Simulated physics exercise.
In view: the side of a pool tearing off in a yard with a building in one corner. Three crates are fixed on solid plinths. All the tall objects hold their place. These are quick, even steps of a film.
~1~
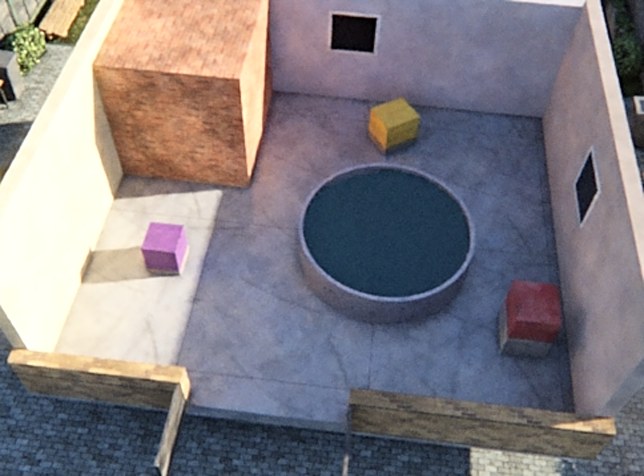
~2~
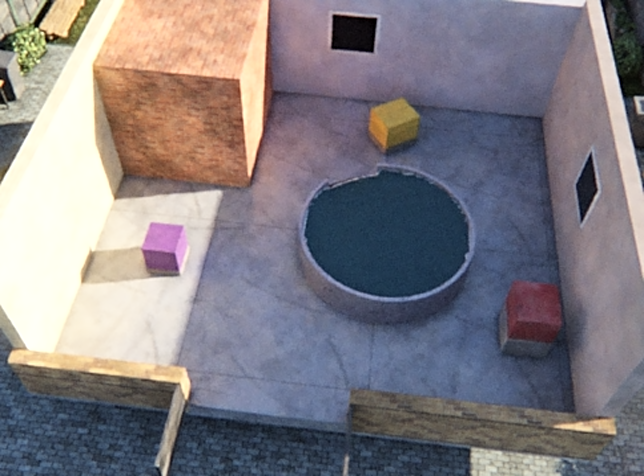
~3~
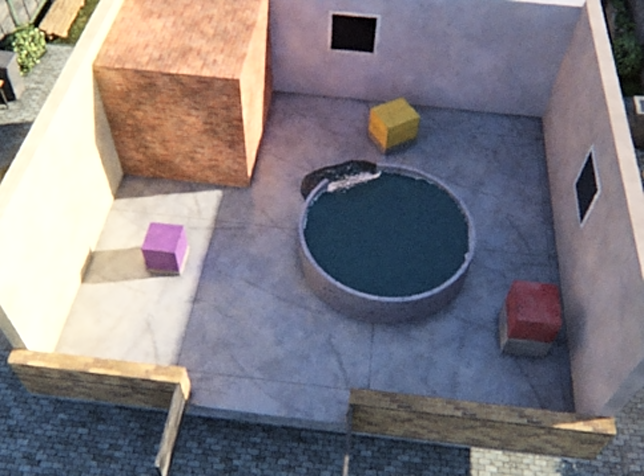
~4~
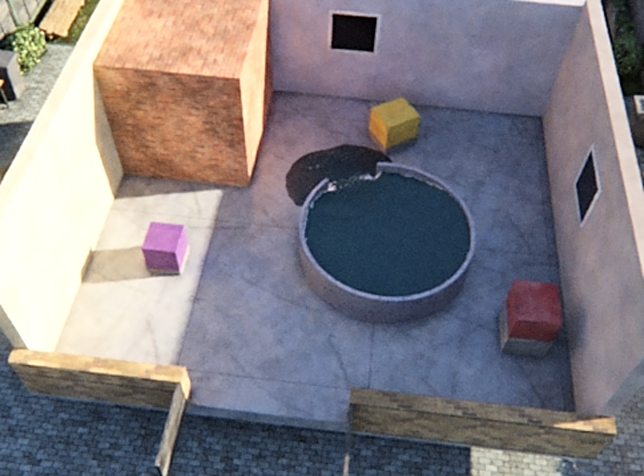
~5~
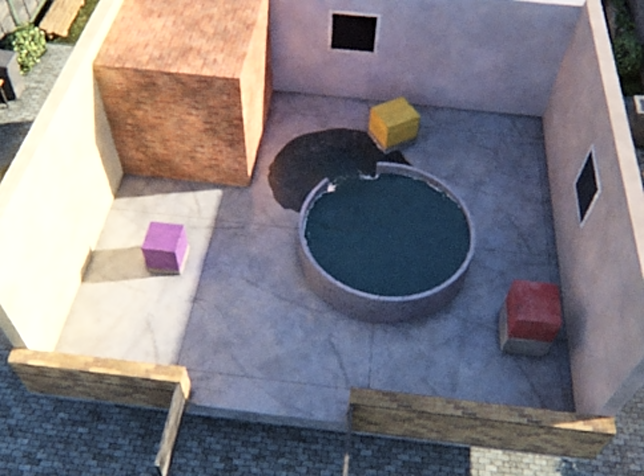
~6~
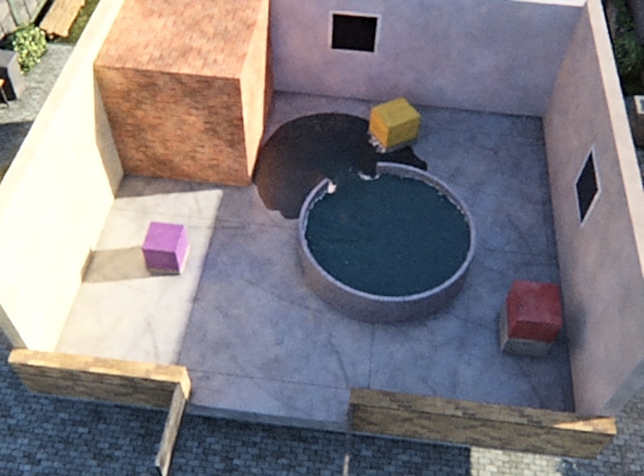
A walled yard with a pale, cracked floor is seen from high above, with a brick building filling its far left corner. A round pool of dark water stands right of centre, with a yellow block behind it, a red block to its right and a purple block at left in sunlight. The pool's far rim tears open and dark water pours out, spreading toward the building and around the yellow block, while the camera stays still.
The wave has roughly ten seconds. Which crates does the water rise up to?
One by one: The yellow crate gets wet; the purple crate stays dry; the red crate stays dry.
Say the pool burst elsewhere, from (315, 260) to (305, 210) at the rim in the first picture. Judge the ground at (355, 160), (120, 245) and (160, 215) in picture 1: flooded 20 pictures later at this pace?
As listed: Clear, under water, covered.
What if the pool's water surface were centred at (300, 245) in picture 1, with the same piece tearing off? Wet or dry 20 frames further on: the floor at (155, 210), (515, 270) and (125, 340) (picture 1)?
As listed: Under water, no water, covered.
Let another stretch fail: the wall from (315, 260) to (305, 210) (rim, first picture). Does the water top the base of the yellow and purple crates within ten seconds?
The yellow one keeps dry, the purple one is wetted.
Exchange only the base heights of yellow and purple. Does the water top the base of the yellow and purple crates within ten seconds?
My reading: The yellow crate is soaked; the purple crate is spared.
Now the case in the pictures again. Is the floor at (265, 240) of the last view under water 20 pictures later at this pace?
At that place: Flooded.
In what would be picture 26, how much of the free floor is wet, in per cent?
Near 30 in a hundred.
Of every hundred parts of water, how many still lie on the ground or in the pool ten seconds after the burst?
Near 94 in a hundred.
A moment on, water covers 15 % of the floor; the yellow crate water round its plinth, the purple crate not reached, the red crate not reached.
Next, water covers 20 % of the floor; the yellow crate water round its plinth, the purple crate not reached, the red crate not reached.
Then, water covers 30 % of the floor; the yellow crate water round its plinth, the purple crate water round its plinth, the red crate not reached.
Later, water covers 65 % of the floor; the yellow crate water round its plinth, the purple crate water round its plinth, the red crate water round its plinth.
In the end, water covers 90 % of the floor; the yellow crate was topped, the purple crate stayed above the water, the red crate stayed above the water.
